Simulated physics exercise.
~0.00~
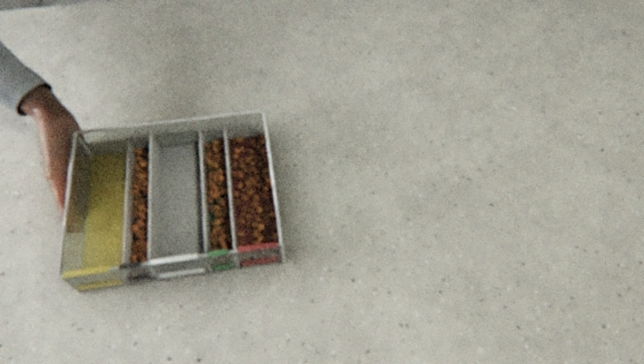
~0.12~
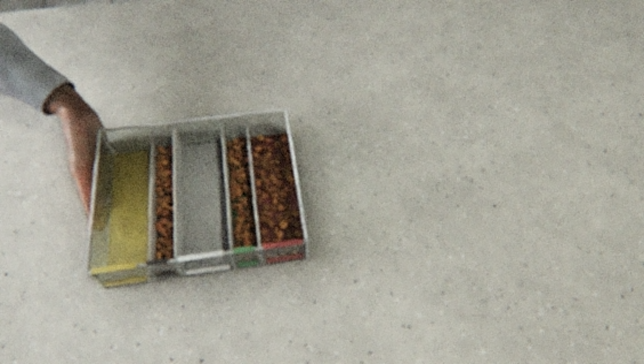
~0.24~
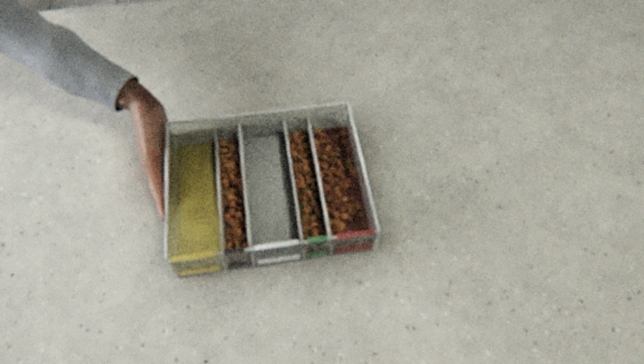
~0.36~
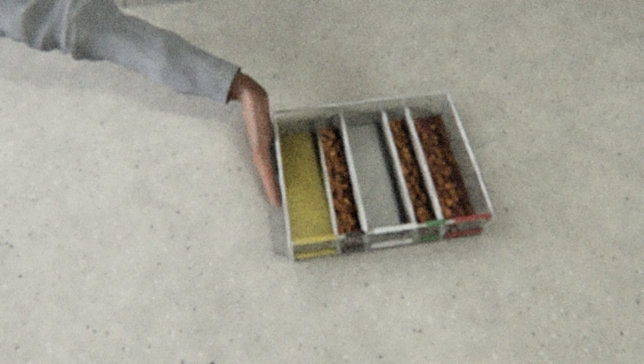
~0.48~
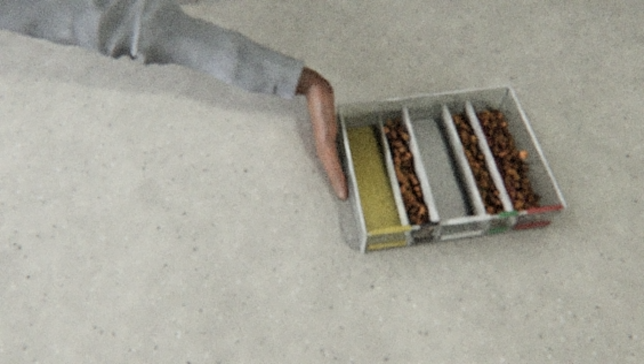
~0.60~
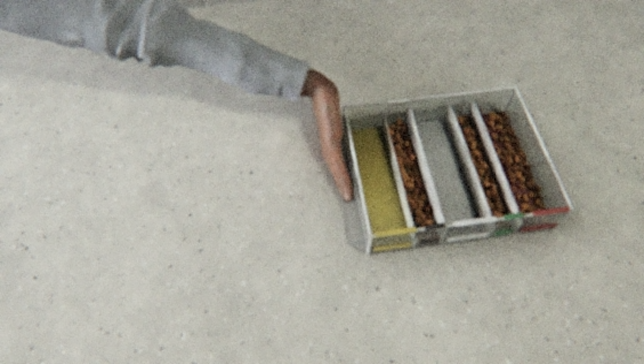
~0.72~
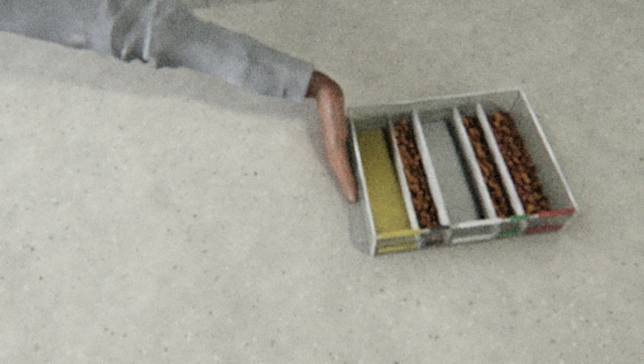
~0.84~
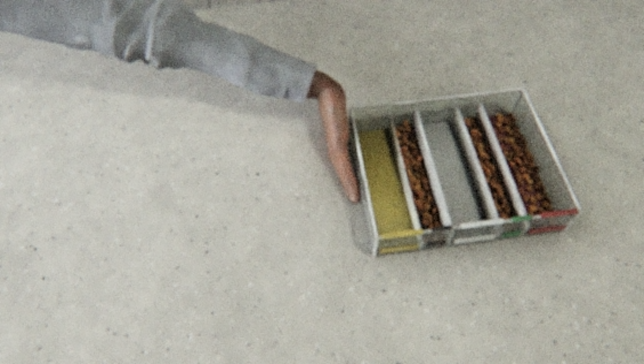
A hand pushed a clear divided tray holding strips of brown kibble to the right across a pale speckled surface, quickly at first and then slowing almost to a stop, and the pieces ended up still sitting in their own compartments.
